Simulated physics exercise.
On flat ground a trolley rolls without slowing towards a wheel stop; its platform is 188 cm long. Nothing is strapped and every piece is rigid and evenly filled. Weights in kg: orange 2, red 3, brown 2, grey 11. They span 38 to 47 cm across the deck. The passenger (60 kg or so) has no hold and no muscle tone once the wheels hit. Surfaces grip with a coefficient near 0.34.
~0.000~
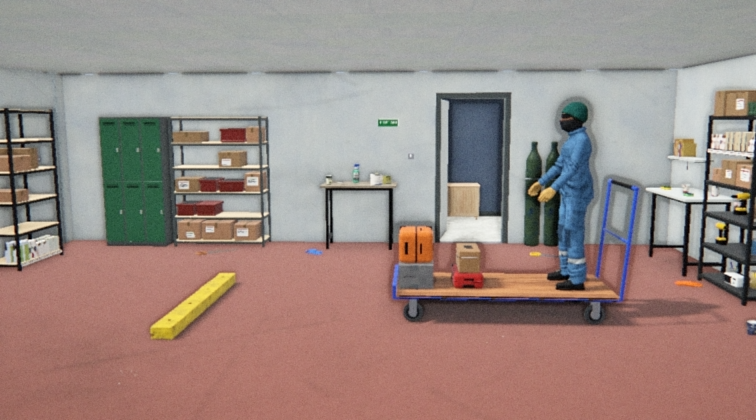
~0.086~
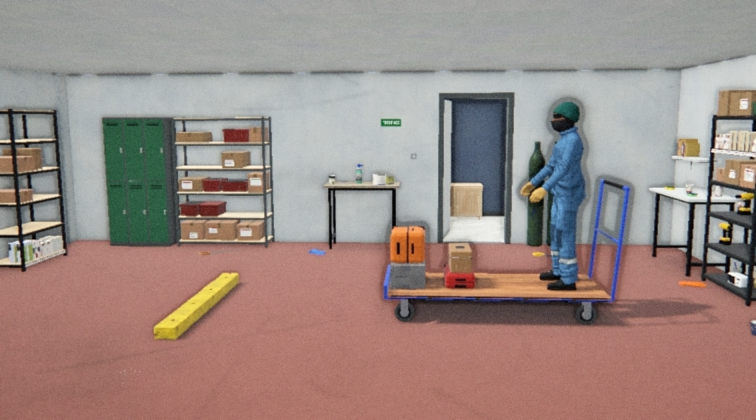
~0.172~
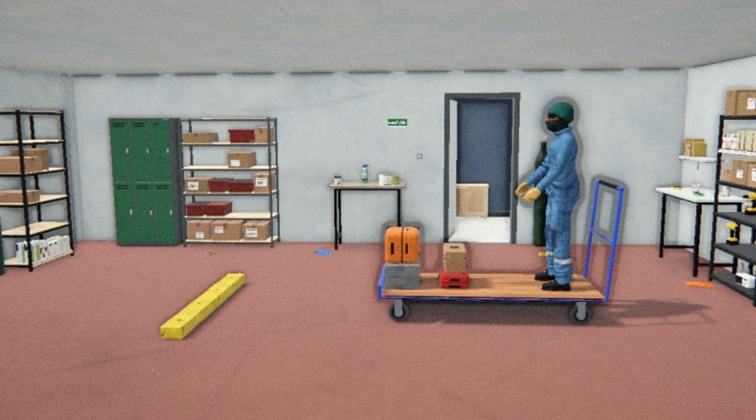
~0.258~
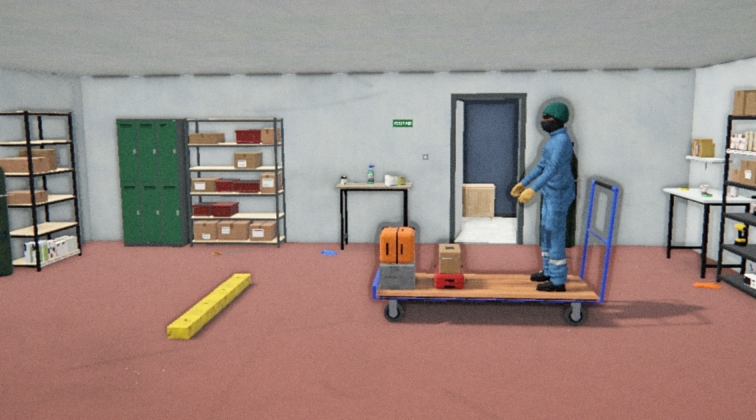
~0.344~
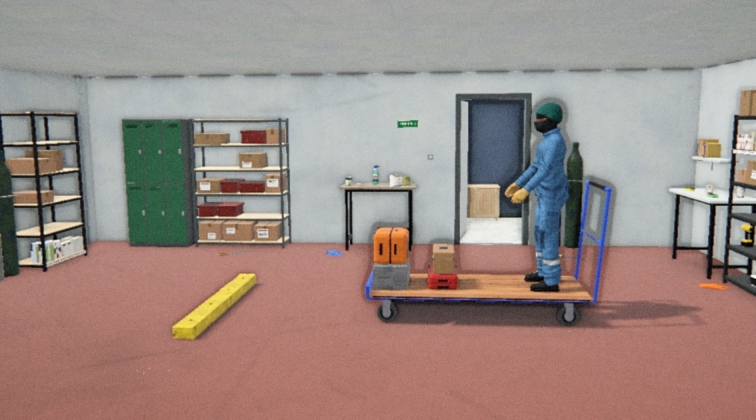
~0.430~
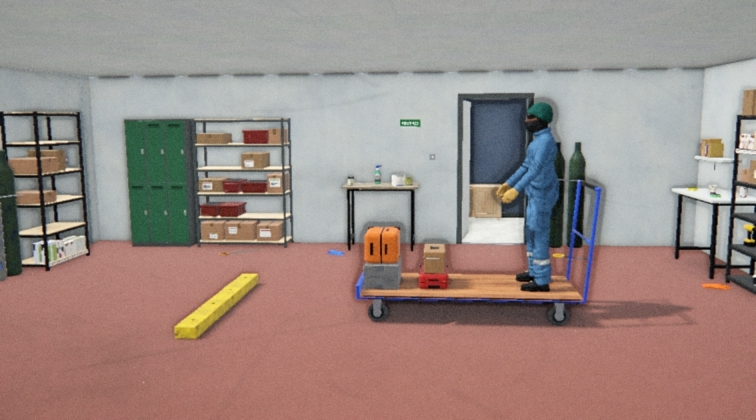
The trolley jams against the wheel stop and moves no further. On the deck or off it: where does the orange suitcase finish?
The orange suitcase comes off at this speed.
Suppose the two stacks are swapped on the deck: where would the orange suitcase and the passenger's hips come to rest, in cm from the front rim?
In that case orange 40 behind, hips 130 behind.
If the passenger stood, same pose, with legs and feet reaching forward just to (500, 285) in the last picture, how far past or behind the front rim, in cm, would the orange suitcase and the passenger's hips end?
Then orange 60 past, hips 110 behind.
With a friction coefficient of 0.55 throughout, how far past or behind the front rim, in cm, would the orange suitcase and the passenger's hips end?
Then orange 10 behind, hips 130 behind.
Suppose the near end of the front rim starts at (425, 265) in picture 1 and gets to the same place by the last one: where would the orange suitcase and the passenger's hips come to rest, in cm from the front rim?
Then orange 80 past, hips 60 behind.
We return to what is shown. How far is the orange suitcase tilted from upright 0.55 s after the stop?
Roughly 80° from upright.
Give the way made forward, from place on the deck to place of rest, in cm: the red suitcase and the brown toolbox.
About: Red 20, brown 25.
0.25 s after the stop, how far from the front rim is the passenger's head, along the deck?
Some 130 cm behind it.
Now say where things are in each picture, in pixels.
Orange suitcase (416, 244), brown toolbox (468, 258), rim corner (394, 295); 0 cm covered, 183 to go, in the first picture.
Orange suitcase (408, 244), brown toolbox (460, 258), rim corner (386, 295); 10 cm covered, 173 to go, in the second picture.
Orange suitcase (403, 245), brown toolbox (455, 258), rim corner (380, 295); 20 cm covered, 163 to go, in the third picture.
Orange suitcase (398, 245), brown toolbox (450, 259), rim corner (374, 295); 30 cm covered, 153 to go, in the fourth picture.
Orange suitcase (392, 245), brown toolbox (444, 259), rim corner (367, 295); 40 cm covered, 143 to go, in the fifth picture.
Orange suitcase (383, 245), brown toolbox (435, 259), rim corner (358, 295); 50 cm covered, 133 to go. Speed about 1.2 m/s, in the sixth picture.
Impact comes at 1.58 s.
After 2.13 s the orange suitcase is 15 cm past the rim, tilted 85°, near (205, 265) in the last picture's view.
After 2.58 s the orange suitcase is 58 cm past the rim, tilted 180°, near (163, 292) in the last picture's view.
Final state at 4.1 s, past the rim, orange suitcase; behind it, red suitcase, brown toolbox, grey carton and the passenger's hips.
